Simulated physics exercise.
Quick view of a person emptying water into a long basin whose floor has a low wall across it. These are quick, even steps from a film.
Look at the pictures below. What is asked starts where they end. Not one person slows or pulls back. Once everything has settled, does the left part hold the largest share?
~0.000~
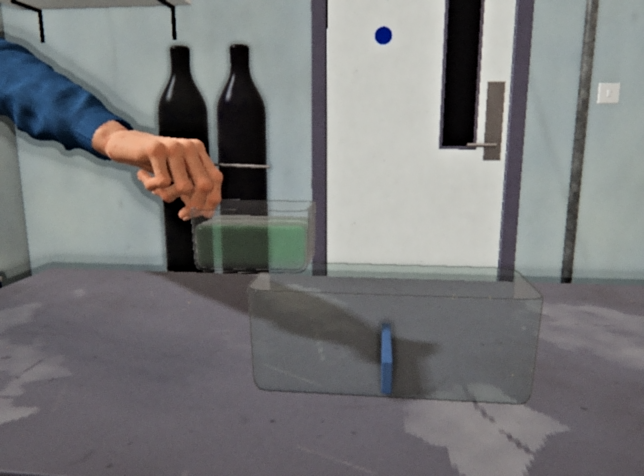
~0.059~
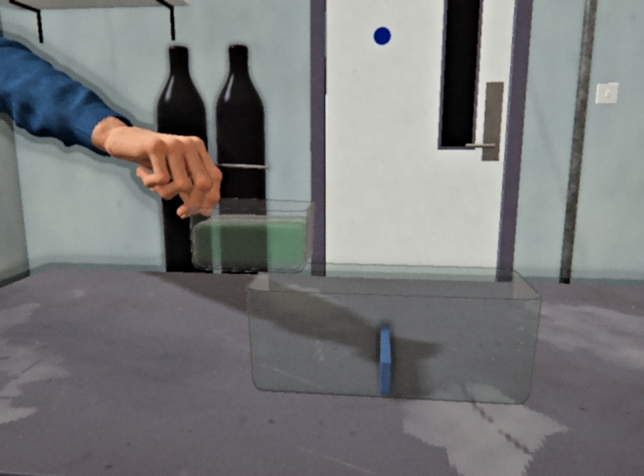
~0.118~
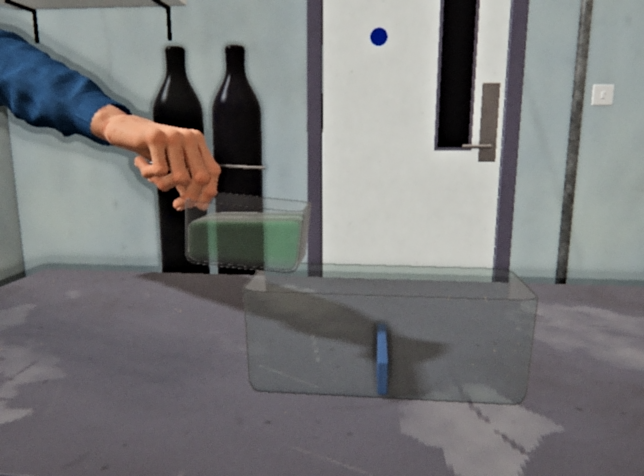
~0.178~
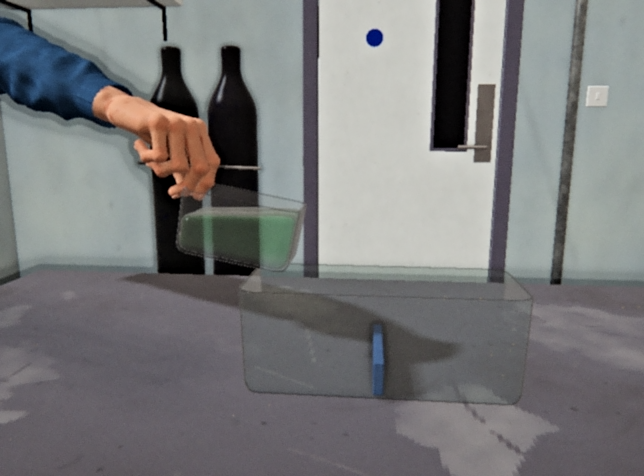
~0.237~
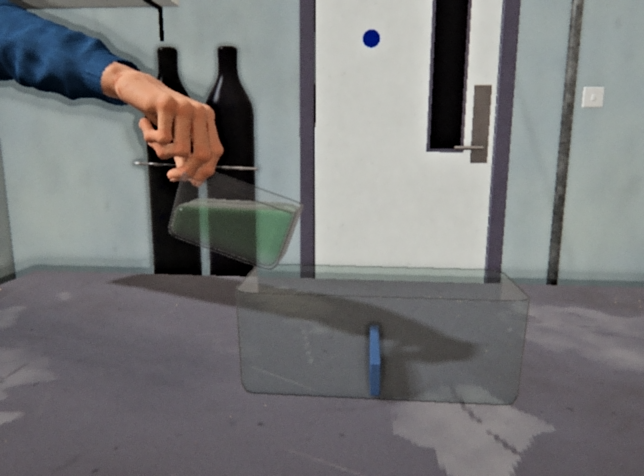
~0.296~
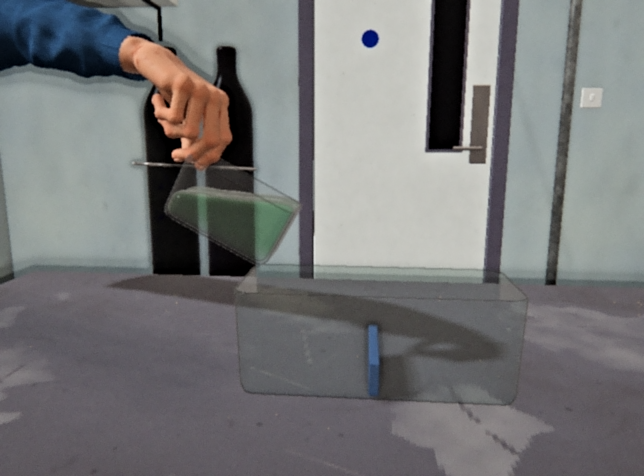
No, the most liquid is found in the right area.
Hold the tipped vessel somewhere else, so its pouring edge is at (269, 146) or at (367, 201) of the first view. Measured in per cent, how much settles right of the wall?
Roughly 35 per cent, and 85 per cent.
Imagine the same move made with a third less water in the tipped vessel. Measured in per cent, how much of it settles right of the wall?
The share comes to roughly 45 per cent.
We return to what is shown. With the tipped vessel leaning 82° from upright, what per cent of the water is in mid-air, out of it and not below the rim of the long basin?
Around 45 in a hundred.
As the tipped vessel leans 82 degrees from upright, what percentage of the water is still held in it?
40 %.
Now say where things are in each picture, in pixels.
In the first picture, it leans 0°; its right rim is at (311, 208); the water meets the walls at (206, 221) and (310, 222); the long basin's rim runs from (259, 276) to (529, 284); the wall's top is at (387, 342).
In the second picture, it leans 1°; its right rim is at (310, 208); the water meets the walls at (204, 221) and (309, 222).
In the third picture, it leans 5°; its right rim is at (306, 209); the water meets the walls at (199, 218) and (305, 218).
In the fourth picture, it leans 11°; its right rim is at (302, 210); the water meets the walls at (193, 212) and (300, 214).
In the fifth picture, it leans 19°; its right rim is at (298, 210); the water meets the walls at (186, 203) and (297, 209).
In the sixth picture, it leans 28°; its right rim is at (297, 211); the water meets the walls at (184, 190) and (298, 203); 1 per cent is over the edge.
By 0.60 s the tilt is 82° and 41 per cent is still to pour, 15 is left of the wall and 0 right of it.
By 0.83 s the tilt is 98° and 9 per cent is still to pour, 18 is left of the wall and 64 right of it.
By 1.06 s the tilt is 98° and 2 per cent is still to pour, 31 is left of the wall and 63 right of it.
By 1.32 s the tilt is 98° and 0 per cent is still to pour, 34 is left of the wall and 63 right of it.
At rest 35 per cent lies left of the wall, 63 right of it and 2 outside.
